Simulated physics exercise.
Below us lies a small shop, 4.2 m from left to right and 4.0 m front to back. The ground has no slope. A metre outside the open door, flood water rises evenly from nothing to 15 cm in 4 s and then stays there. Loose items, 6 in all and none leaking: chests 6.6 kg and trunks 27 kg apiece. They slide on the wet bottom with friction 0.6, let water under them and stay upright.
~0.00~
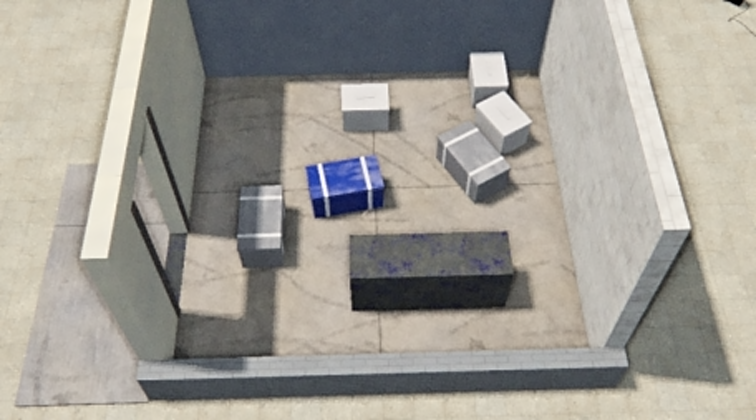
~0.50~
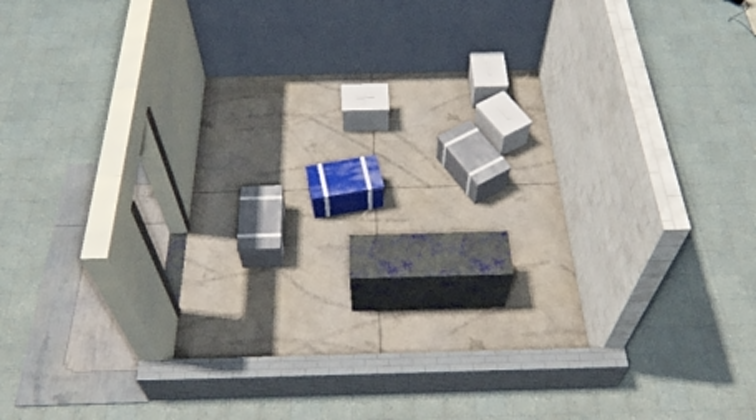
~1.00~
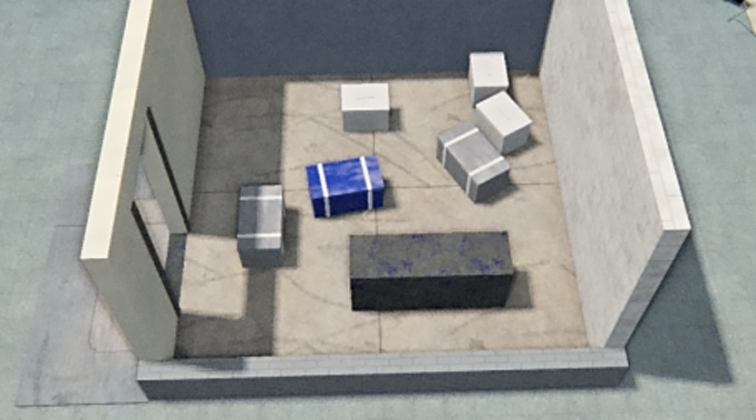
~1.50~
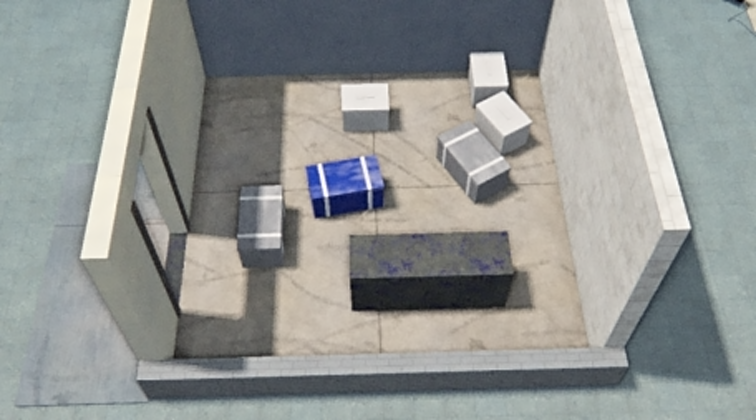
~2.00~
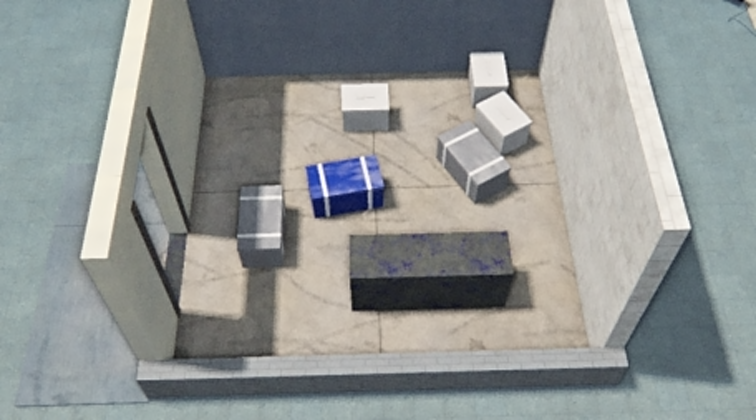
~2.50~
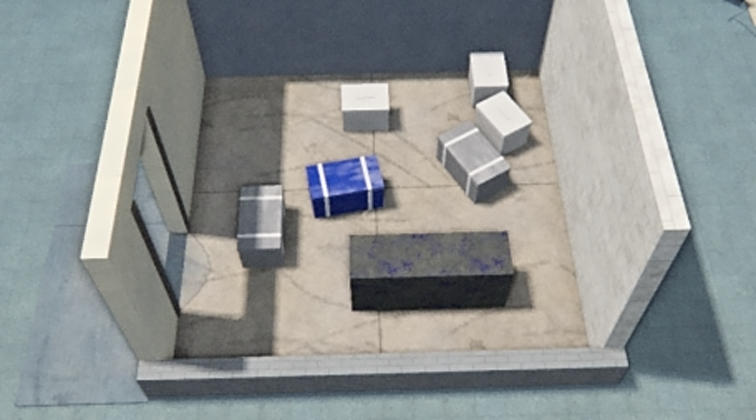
The clip opens looking down into a small roofless shop with pale, grey and blue boxes around a long dark block, and dry tan ground outside. Blue-green water spreads over the ground outside and deepens in colour, then a thin patch creeps in through the left doorway, while nothing inside shifts.
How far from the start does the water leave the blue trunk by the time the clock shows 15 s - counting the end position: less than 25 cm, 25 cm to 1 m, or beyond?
The blue trunk stays put.
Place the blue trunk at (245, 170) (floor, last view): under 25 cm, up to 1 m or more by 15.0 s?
It holds its place.
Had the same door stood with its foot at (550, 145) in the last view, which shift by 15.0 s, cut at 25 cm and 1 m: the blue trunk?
In that case the blue trunk stays put.
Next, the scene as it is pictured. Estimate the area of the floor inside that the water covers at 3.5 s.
Roughly 1.0 m2.
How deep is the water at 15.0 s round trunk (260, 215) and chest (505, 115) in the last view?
About 7 and 8 cm.
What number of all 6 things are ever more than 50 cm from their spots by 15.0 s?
I count 0.
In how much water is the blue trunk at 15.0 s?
Roughly 5 cm.
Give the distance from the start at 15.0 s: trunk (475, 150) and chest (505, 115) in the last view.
In that order: 0 cm, 40 cm.
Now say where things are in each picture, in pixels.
The blue trunk at (344, 176) rests on the ground; 0.0 m2 under water; 0 of 6 have shifted, in the first frame.
The blue trunk at (344, 176) rests on the ground; water covers 0.0 m2; 0 of 6 have shifted, in the second frame.
The blue trunk at (344, 176) rests on the ground; 0.0 m2 under water; 0 of 6 have shifted, in the third frame.
The blue trunk at (344, 176) rests on the ground; 0.0 m2 under water; 0 of 6 have shifted, in the fourth frame.
The blue trunk at (344, 176) rests on the ground; water covers 0.0 m2; 0 of 6 have shifted, in the fifth frame.
The blue trunk at (344, 176), on the bottom; water covers 0.1 m2; 0 of 6 have shifted, in the sixth frame.
After 3.5 s the blue trunk is near (344, 176), 0.0 m from its start, aground; 0 afloat.
After 6.8 s the blue trunk is near (344, 176), 0.0 m from its start, aground; 0 afloat.
After 11.0 s the blue trunk is near (344, 176), 0.0 m from its start, aground; 0 afloat.
After 15.0 s the blue trunk is near (345, 176), 0.0 m from its start, aground; 3 afloat.
